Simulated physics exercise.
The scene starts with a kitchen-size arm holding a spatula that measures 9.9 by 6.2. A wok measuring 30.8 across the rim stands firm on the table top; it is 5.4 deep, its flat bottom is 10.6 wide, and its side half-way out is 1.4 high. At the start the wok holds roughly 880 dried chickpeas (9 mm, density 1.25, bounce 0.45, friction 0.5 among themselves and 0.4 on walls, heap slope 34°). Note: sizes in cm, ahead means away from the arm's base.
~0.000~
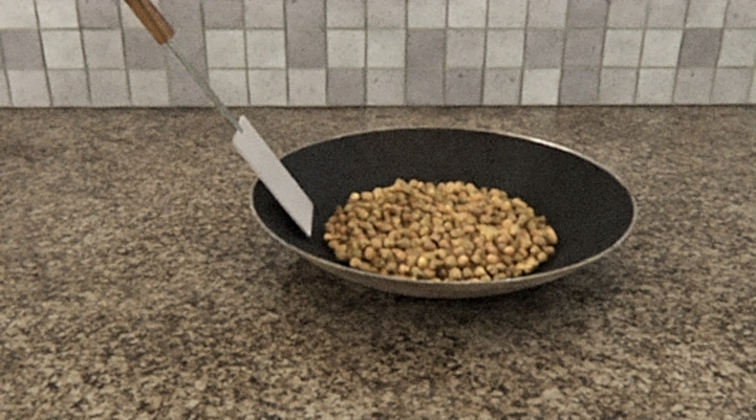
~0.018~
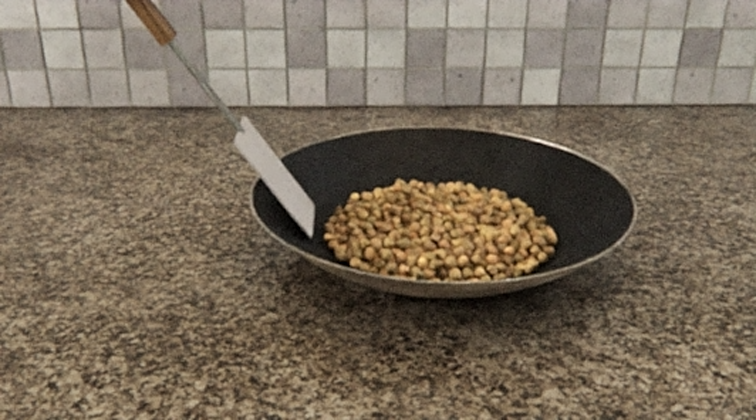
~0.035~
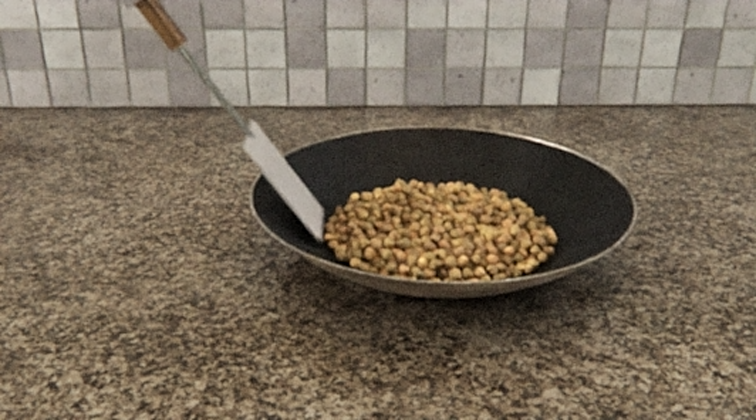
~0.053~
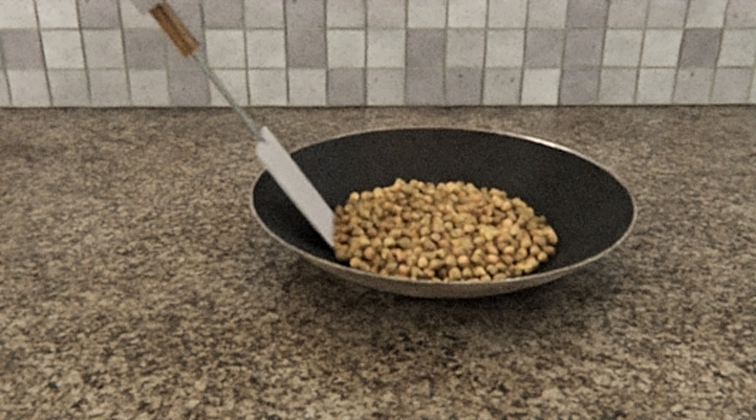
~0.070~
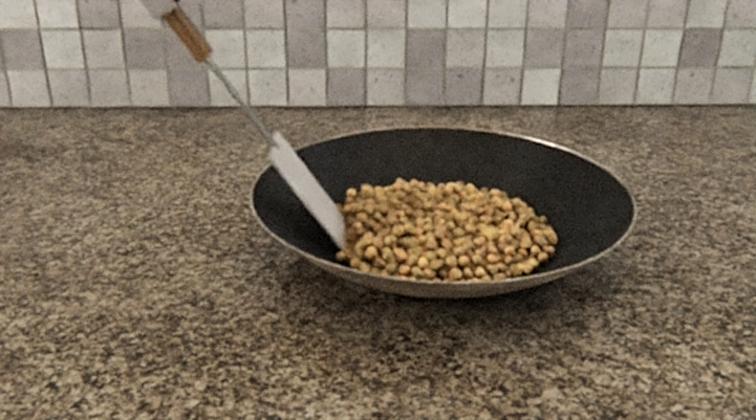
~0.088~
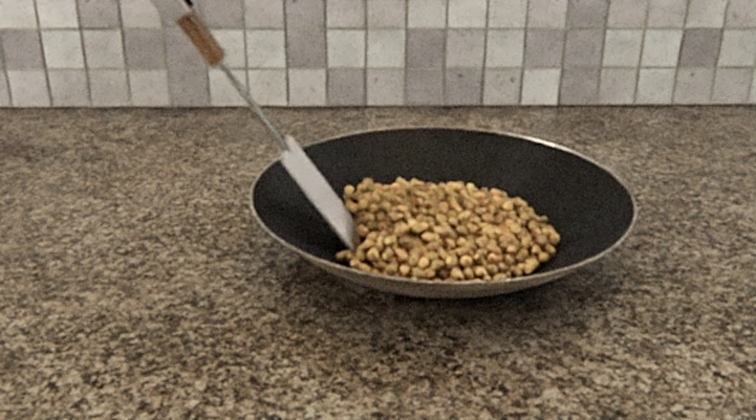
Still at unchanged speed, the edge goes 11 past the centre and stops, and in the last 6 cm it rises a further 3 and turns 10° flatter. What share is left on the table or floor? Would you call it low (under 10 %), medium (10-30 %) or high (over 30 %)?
I would call it low.
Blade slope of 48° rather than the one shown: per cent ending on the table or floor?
Result, estimated: 5 %.
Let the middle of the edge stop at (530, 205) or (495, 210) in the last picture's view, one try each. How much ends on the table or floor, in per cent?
The two tries give near 0 and near 0 in a hundred.
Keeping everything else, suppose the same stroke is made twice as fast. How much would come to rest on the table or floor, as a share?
Estimated share: Some 25 %.
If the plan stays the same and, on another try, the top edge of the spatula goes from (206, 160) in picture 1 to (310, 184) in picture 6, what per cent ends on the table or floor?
About 25 per cent.
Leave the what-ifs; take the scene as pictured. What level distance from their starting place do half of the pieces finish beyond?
The figure is about 3 cm.
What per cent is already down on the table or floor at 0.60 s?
Close to 5 per cent of the load.
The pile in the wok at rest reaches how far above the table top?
Some 5.5 cm.
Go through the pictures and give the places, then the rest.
In the first picture, spatula top edge at (238, 128), sloping 56°; upper third of the load around (438, 222), from x 330 to 550, top at y 185; 877 in the wok.
In the second picture, spatula top edge at (240, 129), sloping 56°; upper third of the load around (438, 222), from x 330 to 550, top at y 185.
In the third picture, spatula top edge at (249, 134), sloping 56°; upper third of the load around (438, 222), from x 330 to 550, top at y 185.
In the fourth picture, spatula top edge at (261, 139), sloping 56°; upper third of the load around (438, 222), from x 335 to 550, top at y 185.
In the fifth picture, spatula top edge at (274, 144), sloping 56°; upper third of the load around (436, 221), from x 340 to 550, top at y 185.
In the sixth picture, spatula top edge at (286, 148), sloping 56°; upper third of the load around (437, 219), from x 335 to 555, top at y 180; 877 in the wok.
By 0.21 s, sloping 56°, highest piece 4 above the table; 877 in the wok.
By 0.33 s, sloping 53°, highest piece 5 above the table; 877 in the wok.
By 0.60 s, sloping 46°, highest piece 6 above the table; 822 in the wok, 51 on the table or floor, 4 on the blade or in flight.
By 1.65 s, sloping 46°, highest piece 5 above the table; 822 in the wok, 55 on the table or floor.
Final count, 822 in the wok, 55 on the table or floor. That is 6 % on the table or floor.
